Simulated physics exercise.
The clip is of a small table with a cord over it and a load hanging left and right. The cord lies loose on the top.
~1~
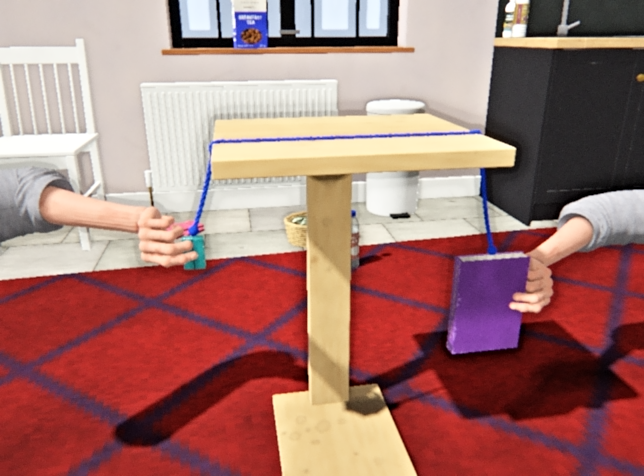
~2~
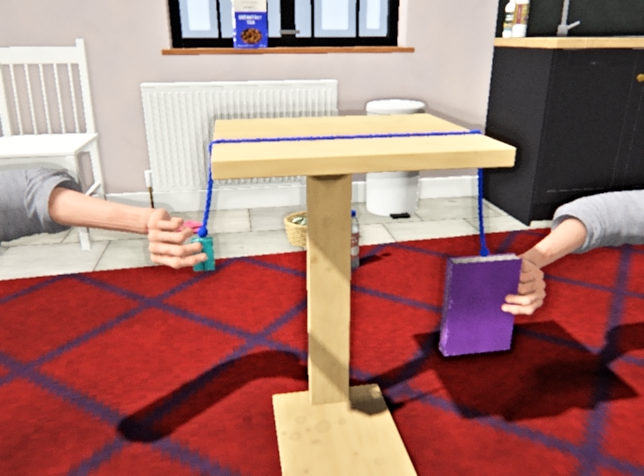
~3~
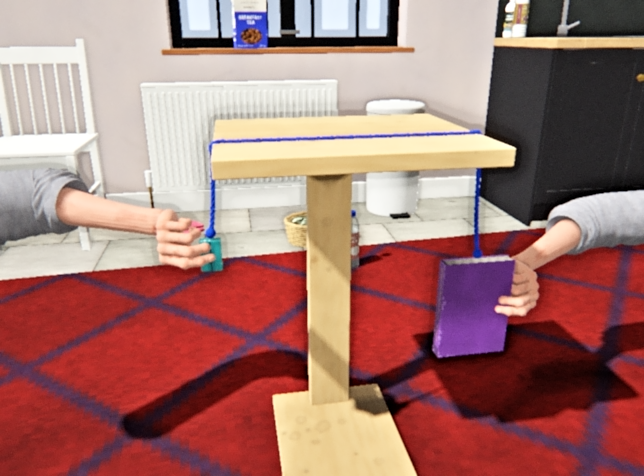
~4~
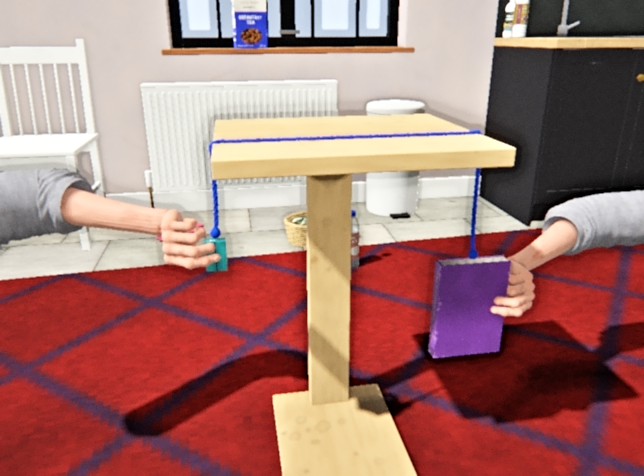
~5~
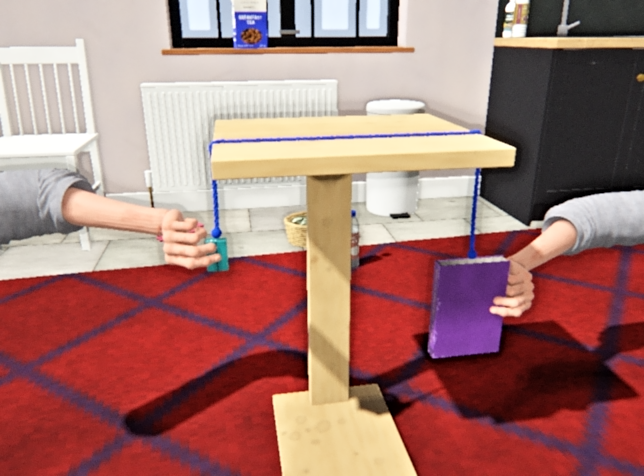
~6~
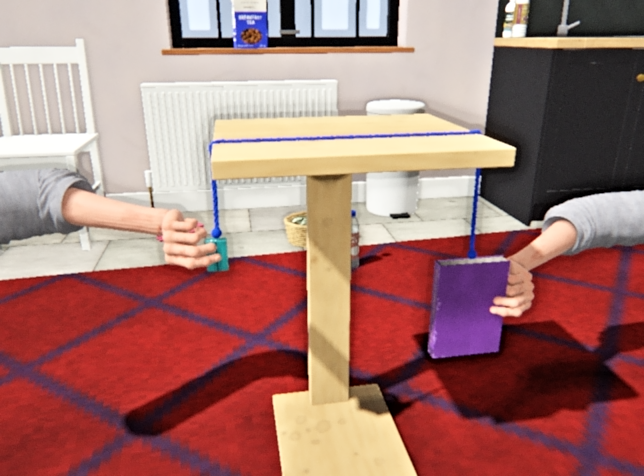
Two hands holding a small teal box and a purple book on a blue cord over a wooden table shift slightly inward.
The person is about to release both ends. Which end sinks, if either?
The cord runs down on the right.
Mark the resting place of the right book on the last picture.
Its middle is at (451, 419).
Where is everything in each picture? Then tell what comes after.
Left matchbox (194, 253); right book (487, 303); cord over the top (377, 137), in the first picture.
Left matchbox (203, 254); right book (479, 305), in the second picture.
Left matchbox (211, 255); right book (473, 306), in the third picture.
Left matchbox (216, 255); right book (468, 307), in the fourth picture.
Left matchbox (217, 255); right book (468, 307), in the fifth picture.
Left matchbox (217, 255); right book (468, 307); cord over the top (377, 137), in the sixth picture.
Then, 0.46 s on from there, left matchbox pulled up onto the top; right book down on the floor near (452, 415).
Then, 0.86 s on from there, left matchbox down on the floor; right book down on the floor near (451, 419).
In the end, left matchbox down on the floor; right book down on the floor near (451, 419). The cord is pulled to the right.
